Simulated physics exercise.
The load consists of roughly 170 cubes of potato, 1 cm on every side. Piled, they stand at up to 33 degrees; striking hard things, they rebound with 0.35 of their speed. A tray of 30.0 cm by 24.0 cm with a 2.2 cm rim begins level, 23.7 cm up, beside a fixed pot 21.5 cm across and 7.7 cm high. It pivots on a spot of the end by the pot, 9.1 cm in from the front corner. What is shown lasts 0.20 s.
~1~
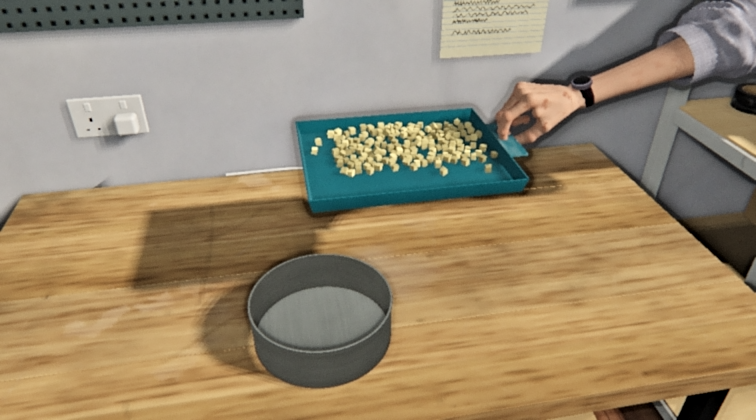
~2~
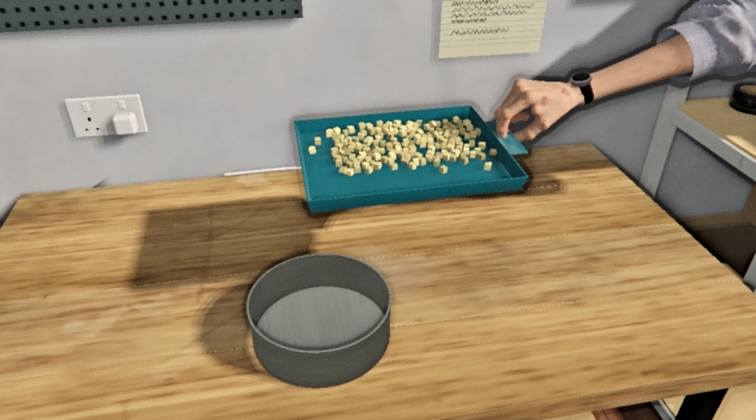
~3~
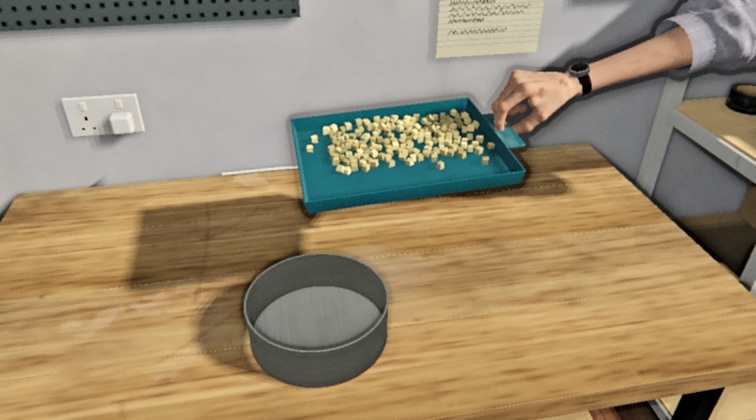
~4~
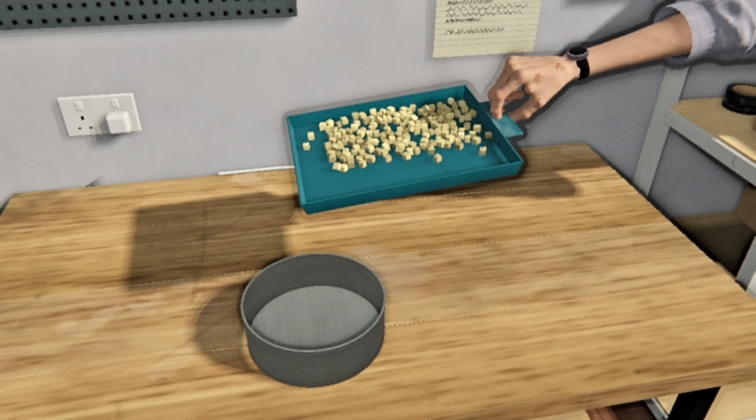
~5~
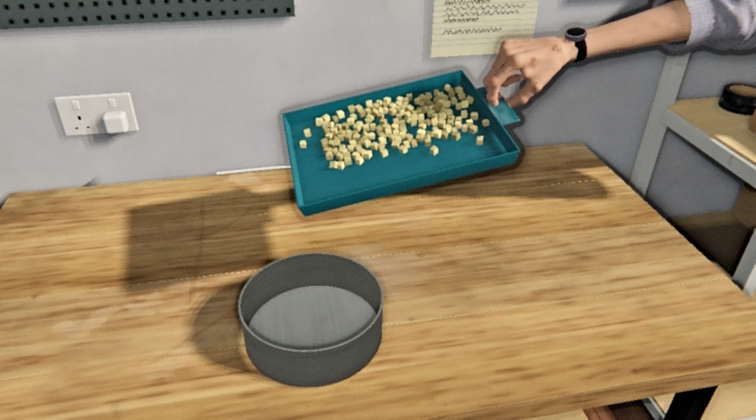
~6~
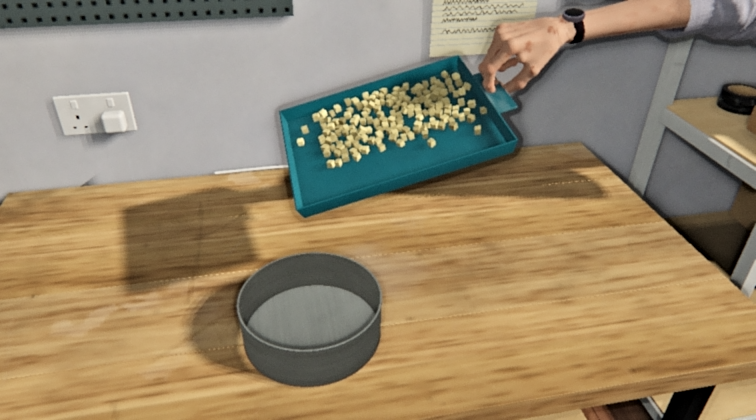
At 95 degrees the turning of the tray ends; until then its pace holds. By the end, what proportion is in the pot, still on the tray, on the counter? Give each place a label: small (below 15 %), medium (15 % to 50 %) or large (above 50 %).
Shares by place: Pot large, tray small, counter medium.
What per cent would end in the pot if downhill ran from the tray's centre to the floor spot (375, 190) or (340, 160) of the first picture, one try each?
Roughly 95 per cent on the first try and 5 per cent on the second.
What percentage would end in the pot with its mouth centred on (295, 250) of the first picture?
15 %.
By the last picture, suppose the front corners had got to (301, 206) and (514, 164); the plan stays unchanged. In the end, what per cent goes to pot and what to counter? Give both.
That works out as pot 100 and counter 0.
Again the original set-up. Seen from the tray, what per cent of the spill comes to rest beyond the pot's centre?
About 100 percent of the spill.
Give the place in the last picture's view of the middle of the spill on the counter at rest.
Somewhere around (129, 390), I'd say.
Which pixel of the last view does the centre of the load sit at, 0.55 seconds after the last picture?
Near (284, 213).
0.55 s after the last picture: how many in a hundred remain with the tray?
Value: About 55%.
Then, 0.34 s after the last picture, tilt 56 degrees; the tray holds 100 %, the pot 0 %.
Then, 0.55 s after the last picture, tilt 81 degrees; the tray holds 55 %, the pot 0 %.
Then, 0.89 s after the last picture, tilt 95 degrees; the tray holds 5 %, the pot 65 %.
In the end, pot 75 %, tray 5 %, counter 25 %.
